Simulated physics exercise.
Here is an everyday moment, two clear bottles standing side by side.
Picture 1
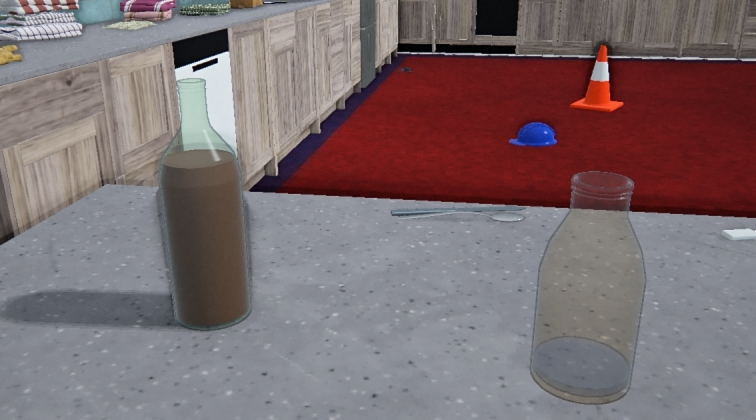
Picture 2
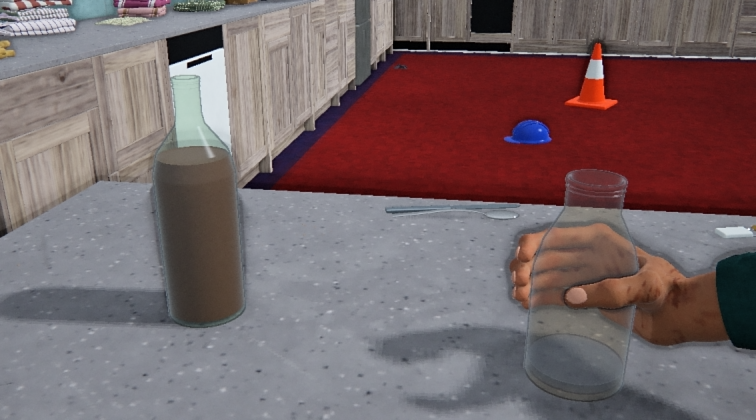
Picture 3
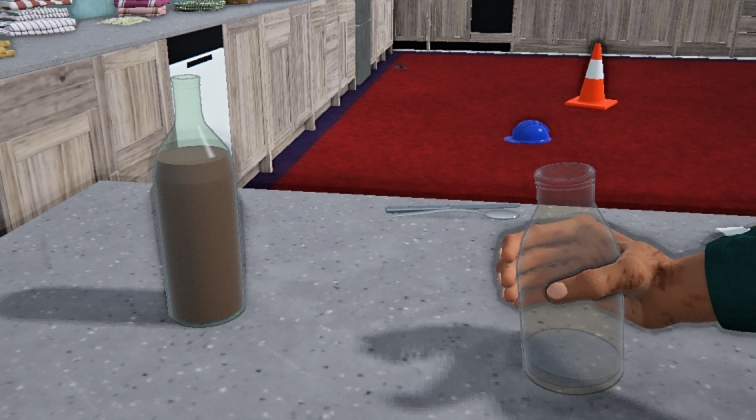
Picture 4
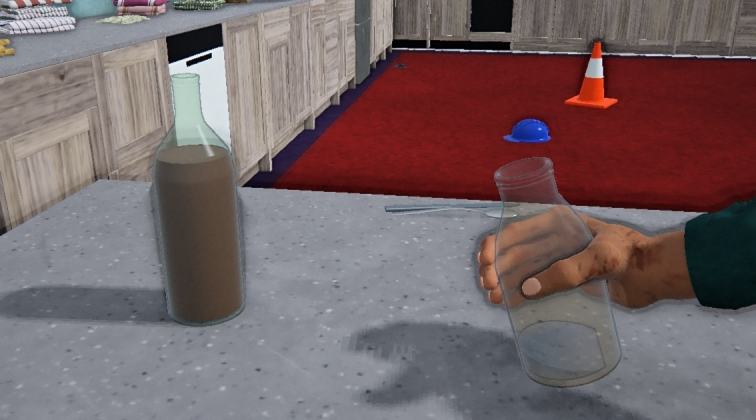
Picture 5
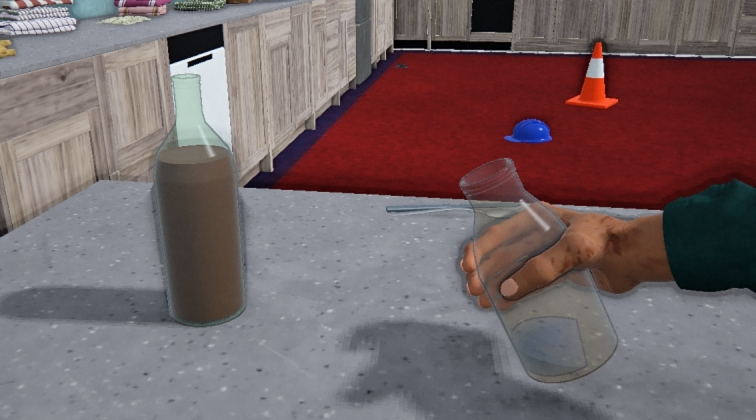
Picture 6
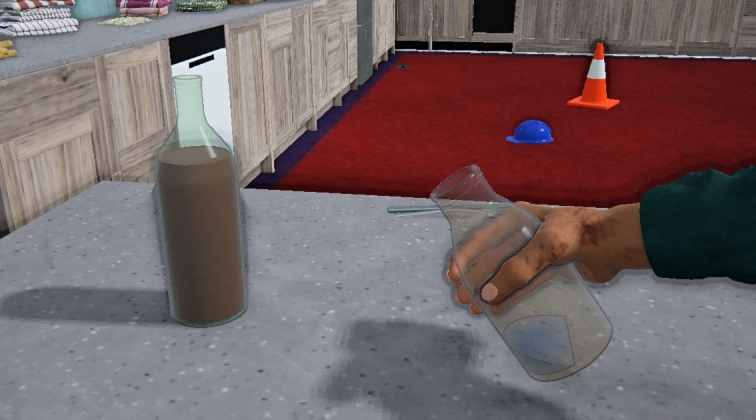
A hand grasps the clear bottle on the right and tilts it leftward above the counter.
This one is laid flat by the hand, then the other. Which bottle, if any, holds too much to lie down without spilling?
Left bottle: Spills, right bottle: Does not spill.
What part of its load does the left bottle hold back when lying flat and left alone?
About 40 %.
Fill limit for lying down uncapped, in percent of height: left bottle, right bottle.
Fill limits: About 26 % and about 16 %.
Next, the right bottle is nearly down; right bottle, dry at the neck.
After that, the right bottle lies flat; right bottle, dry at the neck.
Finally, both lie flat; right bottle, dry at the neck; left bottle, some has come out.
